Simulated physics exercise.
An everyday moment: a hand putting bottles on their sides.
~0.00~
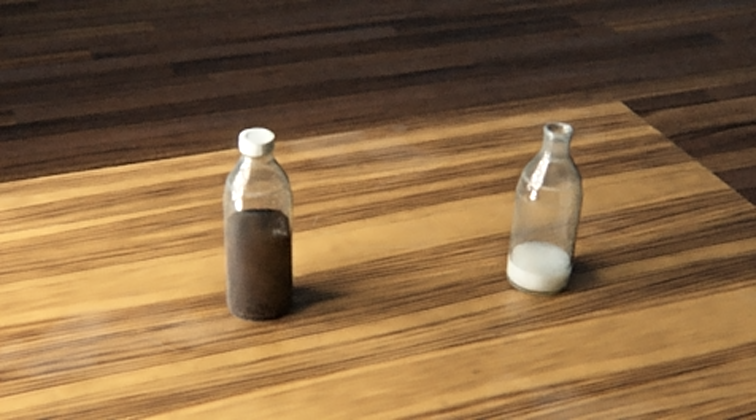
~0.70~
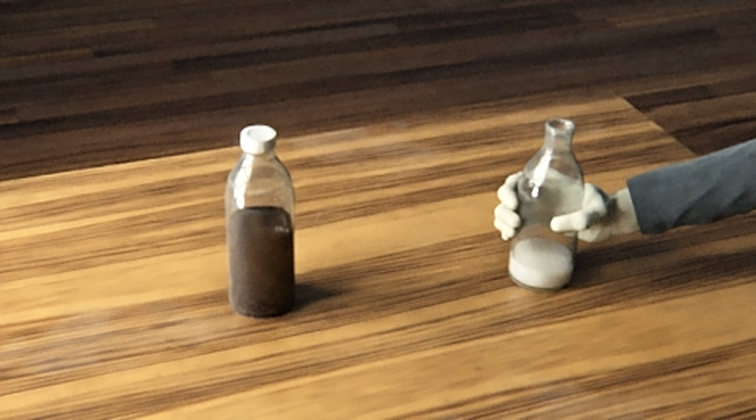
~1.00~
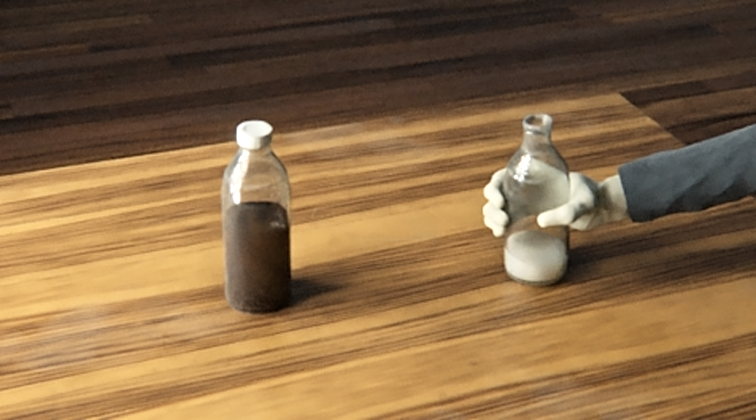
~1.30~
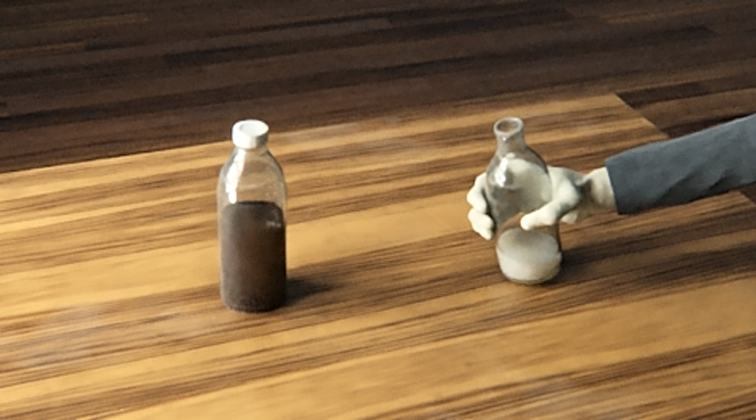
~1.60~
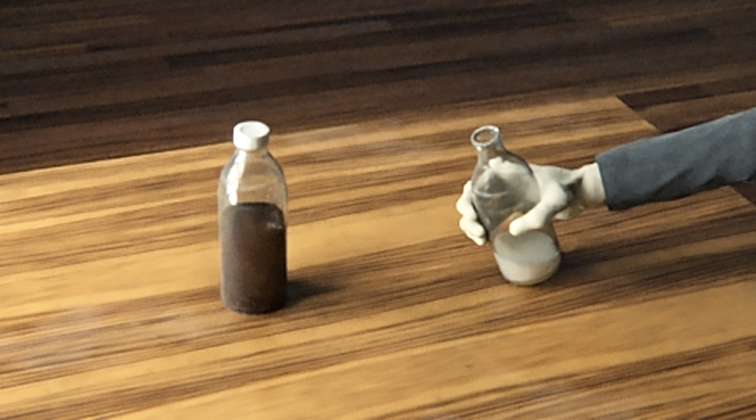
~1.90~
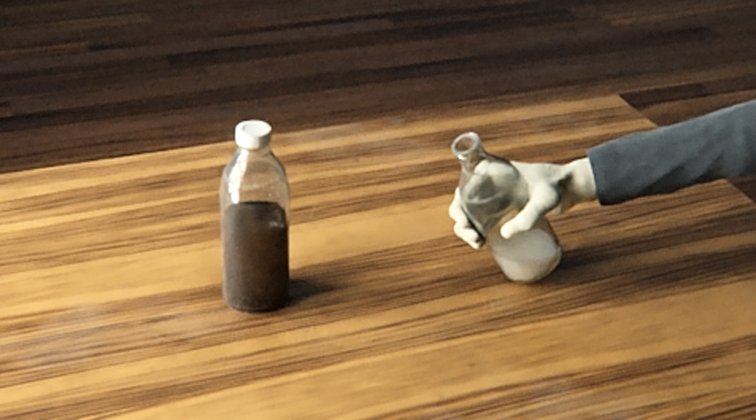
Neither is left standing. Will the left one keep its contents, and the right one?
Left: It holds it all. Right: It holds it all.
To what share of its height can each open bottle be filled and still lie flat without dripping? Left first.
First 24 %, second 22 %.
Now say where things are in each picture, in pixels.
In the first frame, both stand upright; right bottle (549, 203) nearly empty, open; left bottle (259, 222) about half full, capped.
In the second frame, a hand takes the right bottle; right bottle nearly empty, surface at (543, 255); left bottle about half full, surface at (261, 221).
In the third frame, the right bottle is going over; right bottle (537, 194) nearly empty; left bottle (257, 214) about half full.
In the fourth frame, the right bottle is going over; right bottle nearly empty, surface at (528, 245); left bottle about half full, surface at (253, 216).
In the fifth frame, the right bottle is going over; right bottle (508, 200) tipped 25°; left bottle (254, 215) about half full.
In the sixth frame, the right bottle is going over; right bottle (499, 202) tipped 30°, open; left bottle about half full, surface at (256, 216), capped.
After 2.6 s, the right bottle is nearly down; right bottle, nothing comes out.
After 3.6 s, the right bottle lies flat; right bottle, nothing comes out.
After 6.5 s, both lie flat; right bottle, nothing comes out; left bottle, nothing comes out.
